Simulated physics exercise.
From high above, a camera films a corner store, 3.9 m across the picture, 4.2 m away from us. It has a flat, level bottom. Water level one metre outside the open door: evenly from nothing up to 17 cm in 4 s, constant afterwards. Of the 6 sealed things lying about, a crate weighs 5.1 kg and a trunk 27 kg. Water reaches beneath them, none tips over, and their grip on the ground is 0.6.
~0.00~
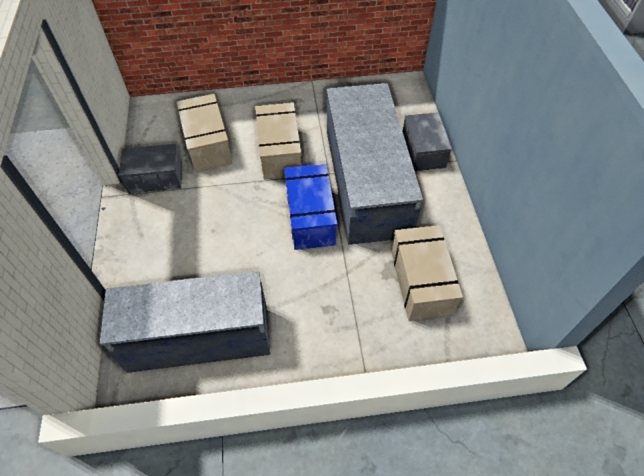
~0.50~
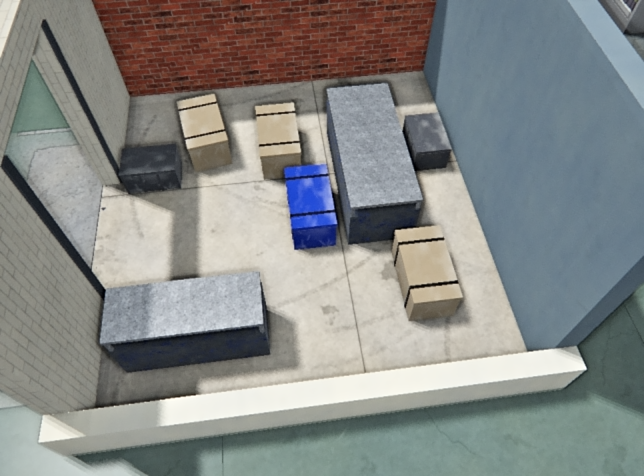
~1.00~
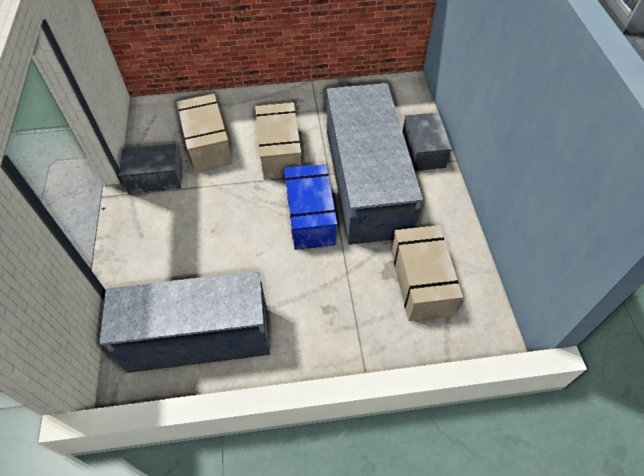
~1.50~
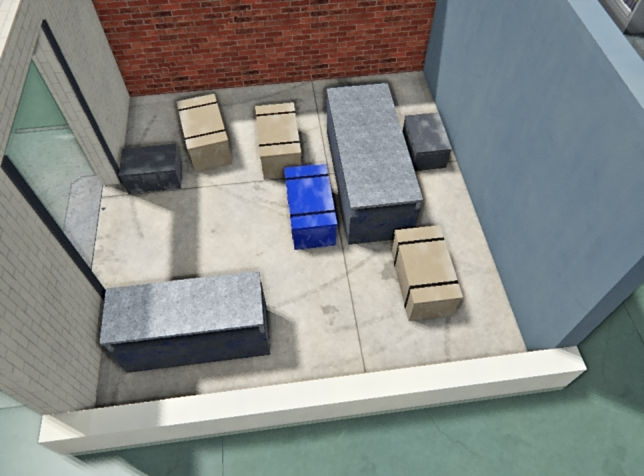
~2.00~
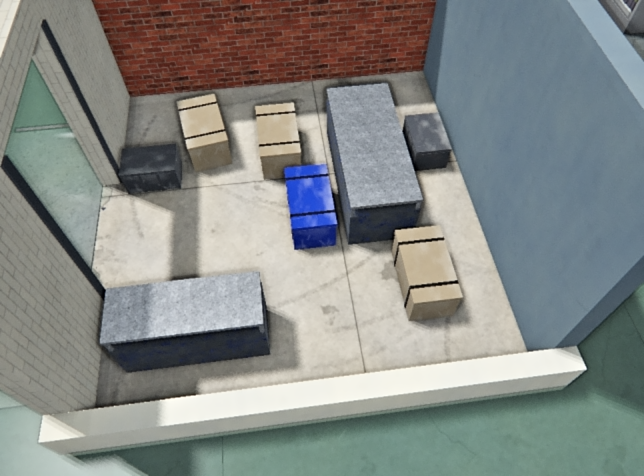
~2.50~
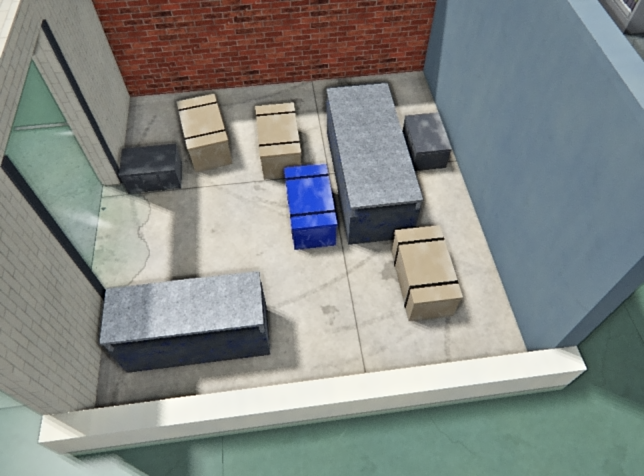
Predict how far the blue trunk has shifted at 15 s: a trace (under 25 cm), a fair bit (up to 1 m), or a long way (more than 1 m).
Goes a long way.
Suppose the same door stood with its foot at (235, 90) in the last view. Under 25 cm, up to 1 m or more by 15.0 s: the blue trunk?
Result for the blue trunk: Large displacement.
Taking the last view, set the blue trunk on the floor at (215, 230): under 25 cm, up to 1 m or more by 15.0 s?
Here it heads a good way off.
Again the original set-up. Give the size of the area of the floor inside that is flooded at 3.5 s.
I'd put it close to 2.0 m2.
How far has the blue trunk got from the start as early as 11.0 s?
By then it has shifted roughly 200 cm.
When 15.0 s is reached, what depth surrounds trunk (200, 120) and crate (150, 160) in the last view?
I'd put it at 9 cm and 10 cm respectively.
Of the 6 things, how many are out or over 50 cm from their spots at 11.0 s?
The number comes to 2.
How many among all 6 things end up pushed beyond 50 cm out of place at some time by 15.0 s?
Answer: 5.
After 3.5 s the blue trunk is near (310, 195), 0.0 m from its start, aground; 0 afloat.
After 6.8 s the blue trunk is near (322, 196), 0.1 m from its start, afloat; 1 afloat.
After 11.0 s the blue trunk is near (448, 318), 1.9 m from its start, afloat; 4 afloat.
After 15.0 s the blue trunk is near (446, 220), 1.4 m from its start, afloat; 6 afloat.
